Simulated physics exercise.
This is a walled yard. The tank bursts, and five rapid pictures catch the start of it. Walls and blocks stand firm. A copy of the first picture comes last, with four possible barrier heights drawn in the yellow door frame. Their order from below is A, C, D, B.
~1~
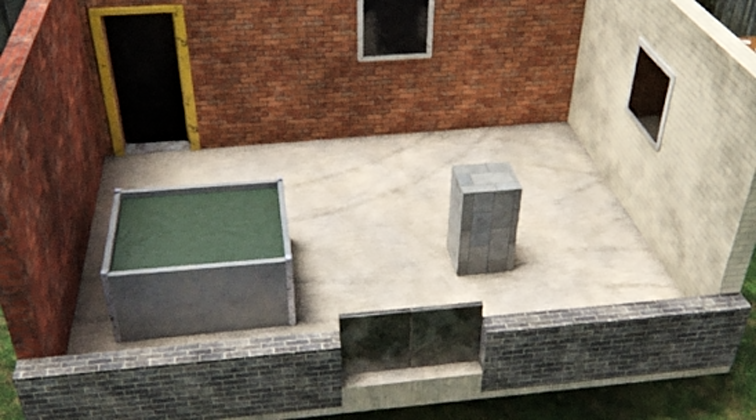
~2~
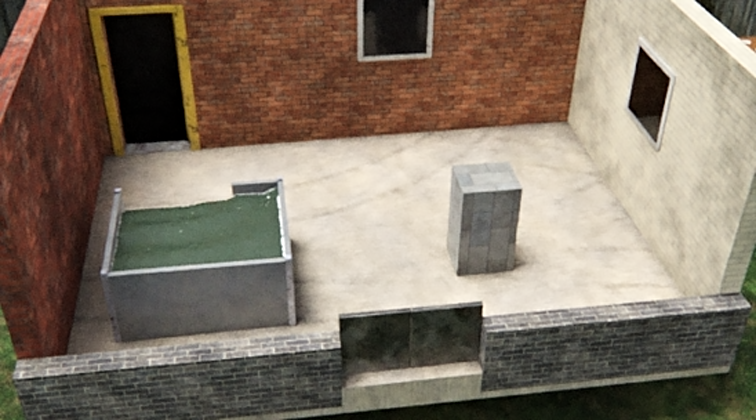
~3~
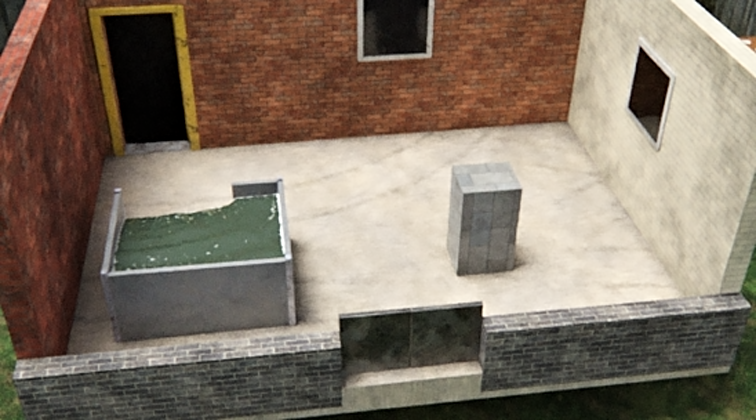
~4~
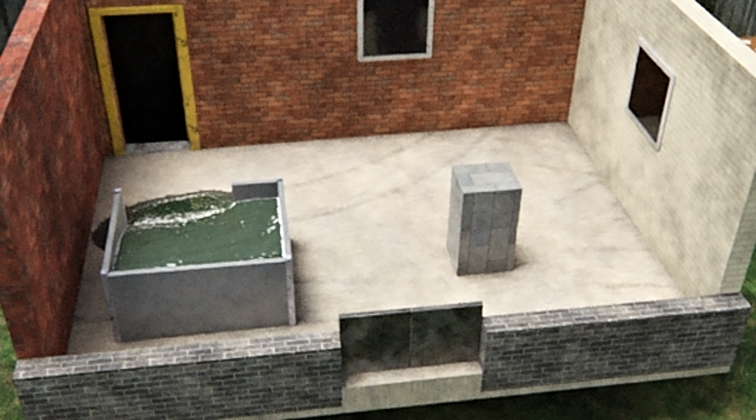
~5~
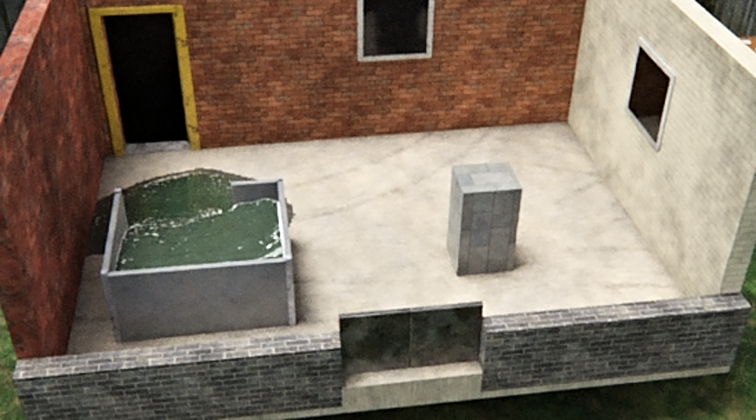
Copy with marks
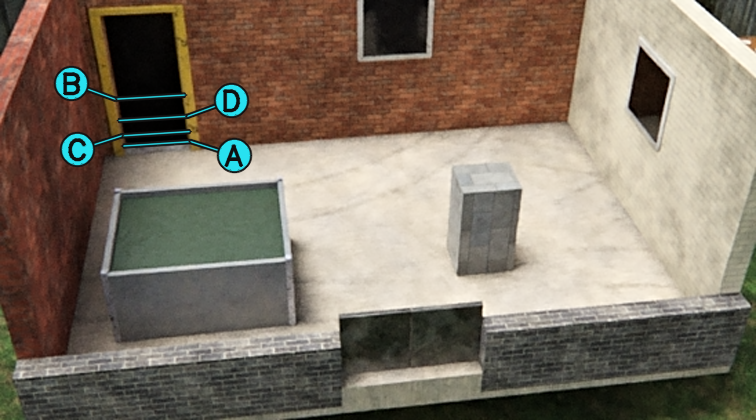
Green water sinking and sloshing in a grey tank as its back wall opens, then spreading across the walled yard's pale floor behind it.
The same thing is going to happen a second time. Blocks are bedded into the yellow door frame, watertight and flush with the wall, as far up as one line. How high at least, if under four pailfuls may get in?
The limit is D.
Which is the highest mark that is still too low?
That is mark C.
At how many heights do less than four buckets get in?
Two.
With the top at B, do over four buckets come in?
No, that is safe.
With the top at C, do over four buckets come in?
Yes, that goes wrong.
On the marked copy, A at (157, 143); B at (150, 97); C at (155, 133); D at (153, 118); from the bottom up A, C, D, B.
With A, dozens of bucketfuls pour in.
With B, nothing gets over.
With C, about 12 bucketfuls get in.
With D, a splash gets over, under a bucket.
